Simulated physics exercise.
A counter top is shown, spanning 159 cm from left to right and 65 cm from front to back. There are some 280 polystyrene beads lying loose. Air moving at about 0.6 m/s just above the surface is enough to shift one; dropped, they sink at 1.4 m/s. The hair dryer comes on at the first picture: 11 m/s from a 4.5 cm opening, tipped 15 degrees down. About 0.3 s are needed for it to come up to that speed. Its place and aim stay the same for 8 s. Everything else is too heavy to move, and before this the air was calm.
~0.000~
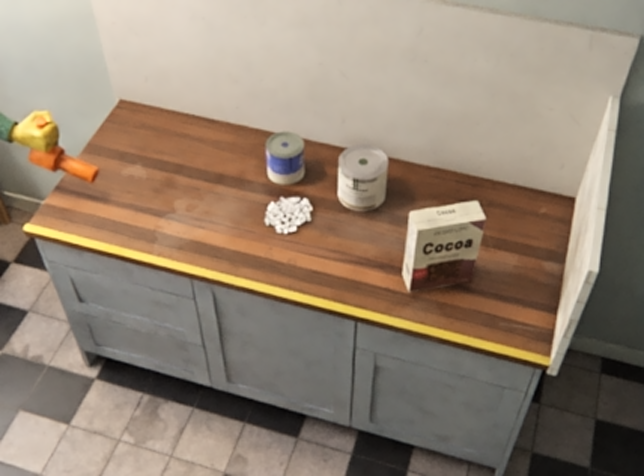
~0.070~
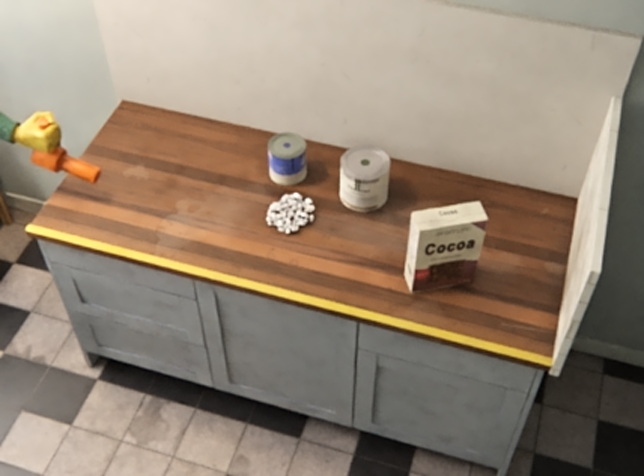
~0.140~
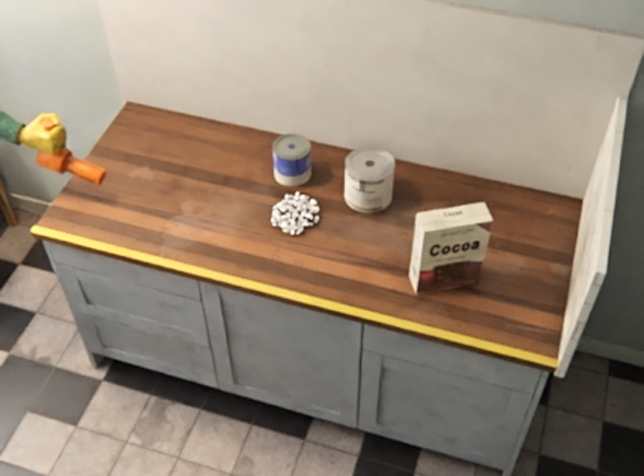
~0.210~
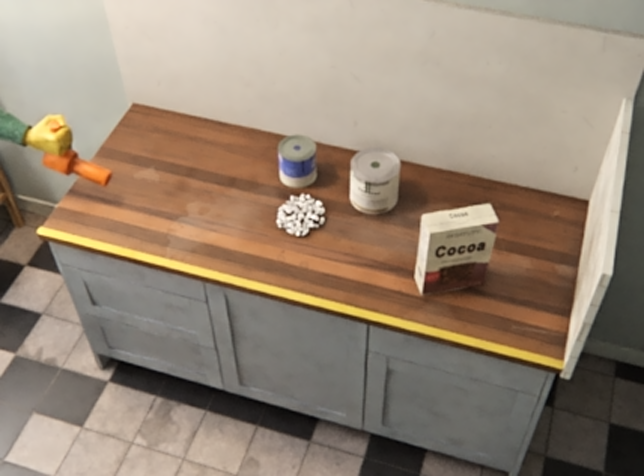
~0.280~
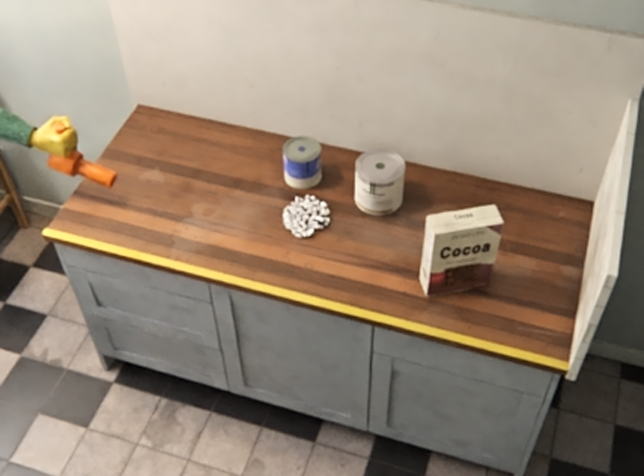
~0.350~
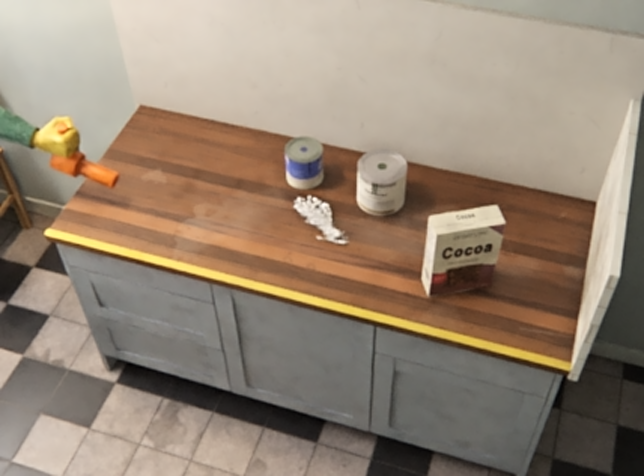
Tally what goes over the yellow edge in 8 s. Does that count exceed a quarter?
Within the limit.
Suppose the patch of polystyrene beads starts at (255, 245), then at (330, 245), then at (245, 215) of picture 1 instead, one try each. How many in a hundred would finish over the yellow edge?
90, 40 and 5 in a hundred, respectively.
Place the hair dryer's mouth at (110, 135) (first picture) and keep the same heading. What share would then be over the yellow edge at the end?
It would come out near 80 in a hundred.
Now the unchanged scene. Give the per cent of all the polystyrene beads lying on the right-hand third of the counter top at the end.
Around 30 per cent.
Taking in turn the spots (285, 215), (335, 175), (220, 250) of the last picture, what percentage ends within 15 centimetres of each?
0 %, 25 %, 0 %.
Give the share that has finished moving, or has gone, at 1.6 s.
It comes to some 5 per cent.
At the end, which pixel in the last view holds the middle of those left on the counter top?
I'd put it close to (391, 166) in the last view.
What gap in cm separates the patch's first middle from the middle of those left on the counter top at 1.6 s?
Roughly 65 centimetres.
After 1.6 s, 95 % are on the move or not yet settled, 4 % are over the yellow edge; the middle of those still in play is near (512, 185).
After 2.6 s, 86 % are on the move or not yet settled, 5 % are over the yellow edge; the middle of those still in play is near (433, 173).
After 4.4 s, 83 % are on the move or not yet settled, 6 % are over the yellow edge; the middle of those still in play is near (397, 164).
After 8.0 s, at the end, 6 % are over the yellow edge; the middle of those still in play is near (391, 166).
